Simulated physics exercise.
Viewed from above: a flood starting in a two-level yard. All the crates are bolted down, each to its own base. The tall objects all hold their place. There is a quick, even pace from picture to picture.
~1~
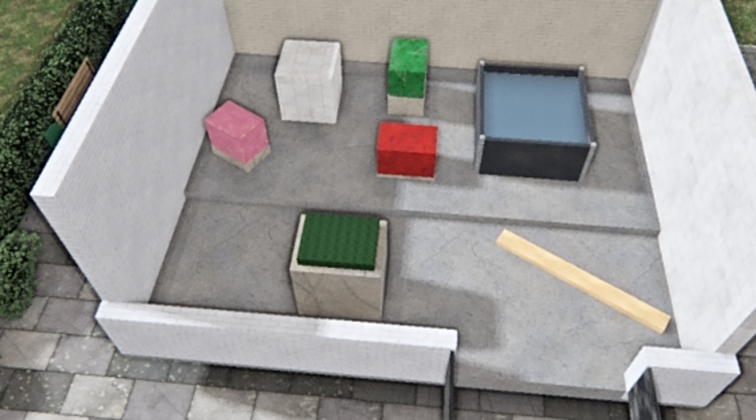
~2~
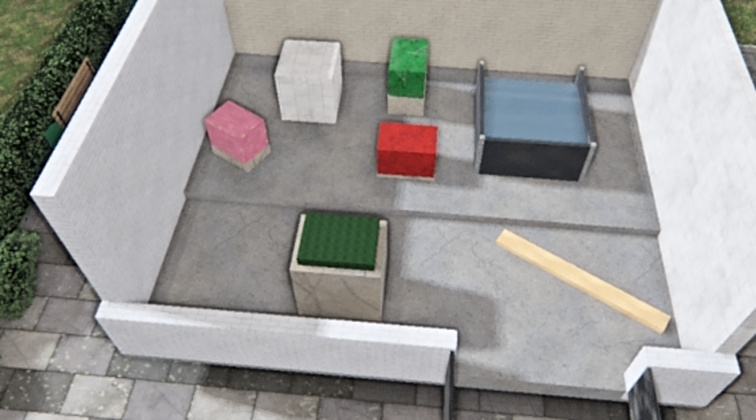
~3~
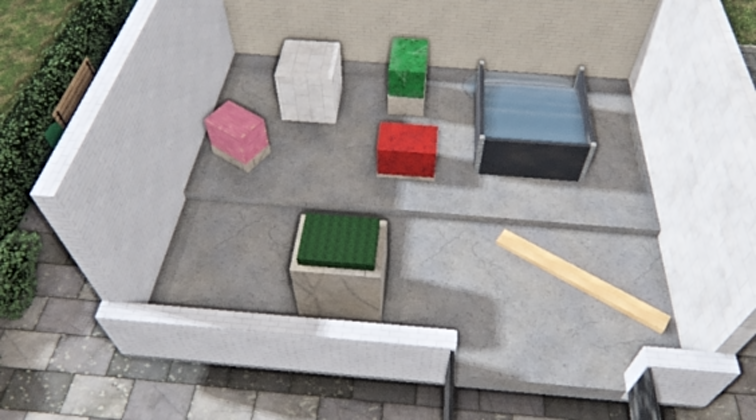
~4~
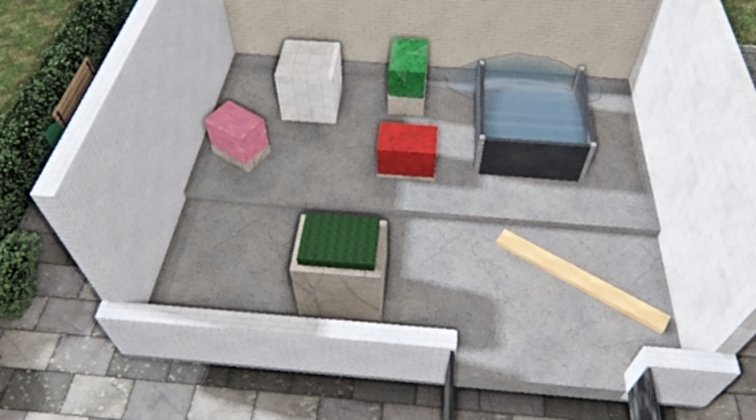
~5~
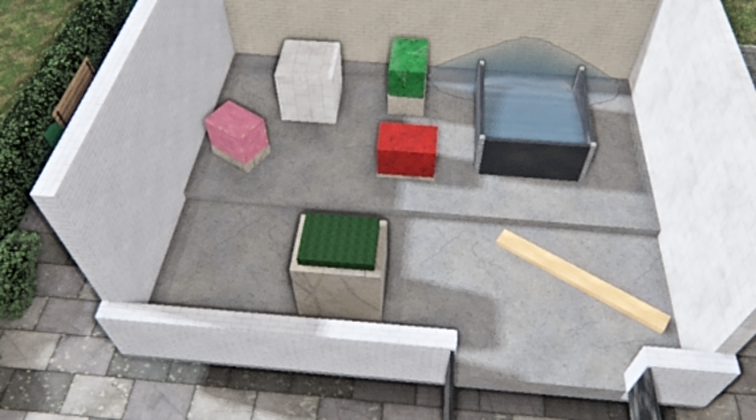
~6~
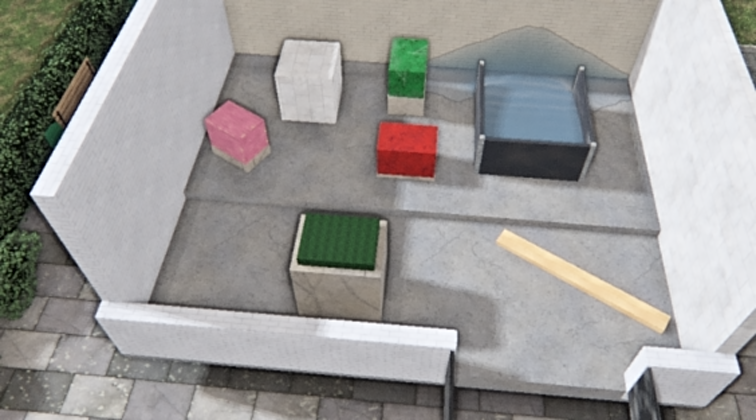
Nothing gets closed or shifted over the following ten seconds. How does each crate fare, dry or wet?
The green crate is protected by its plinth; the pink crate is protected by its plinth; the red crate is not protected by its plinth.
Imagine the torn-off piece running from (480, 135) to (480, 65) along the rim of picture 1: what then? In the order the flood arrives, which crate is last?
Last: The pink one.
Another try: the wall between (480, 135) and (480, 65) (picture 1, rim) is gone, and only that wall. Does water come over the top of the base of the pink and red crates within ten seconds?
First, the pink is flooded; second, the red is flooded.
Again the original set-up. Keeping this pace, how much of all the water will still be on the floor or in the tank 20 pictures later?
Estimate: 100 %.
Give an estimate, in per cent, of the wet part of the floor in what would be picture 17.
My estimate is roughly 30 percent.
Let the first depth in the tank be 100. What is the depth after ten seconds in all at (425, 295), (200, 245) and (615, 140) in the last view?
I'd say around 10 per cent, then 0 per cent, then 6 per cent.
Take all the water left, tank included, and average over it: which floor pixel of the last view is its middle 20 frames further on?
Roughly (491, 134).
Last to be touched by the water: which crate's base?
My pick is the pink-painted one.
A moment on, water covers 15 % of the floor; the green crate water round its plinth, the pink crate not reached, the red crate not reached.
Next, water covers 30 % of the floor; the green crate water round its plinth, the pink crate not reached, the red crate water round its plinth.
Then, water covers 55 % of the floor; the green crate water round its plinth, the pink crate water round its plinth, the red crate water round its plinth.
Later, water covers 80 % of the floor; the green crate water round its plinth, the pink crate water round its plinth, the red crate water round its plinth.
In the end, water covers 85 % of the floor; the green crate stayed above the water, the pink crate stayed above the water, the red crate was topped.
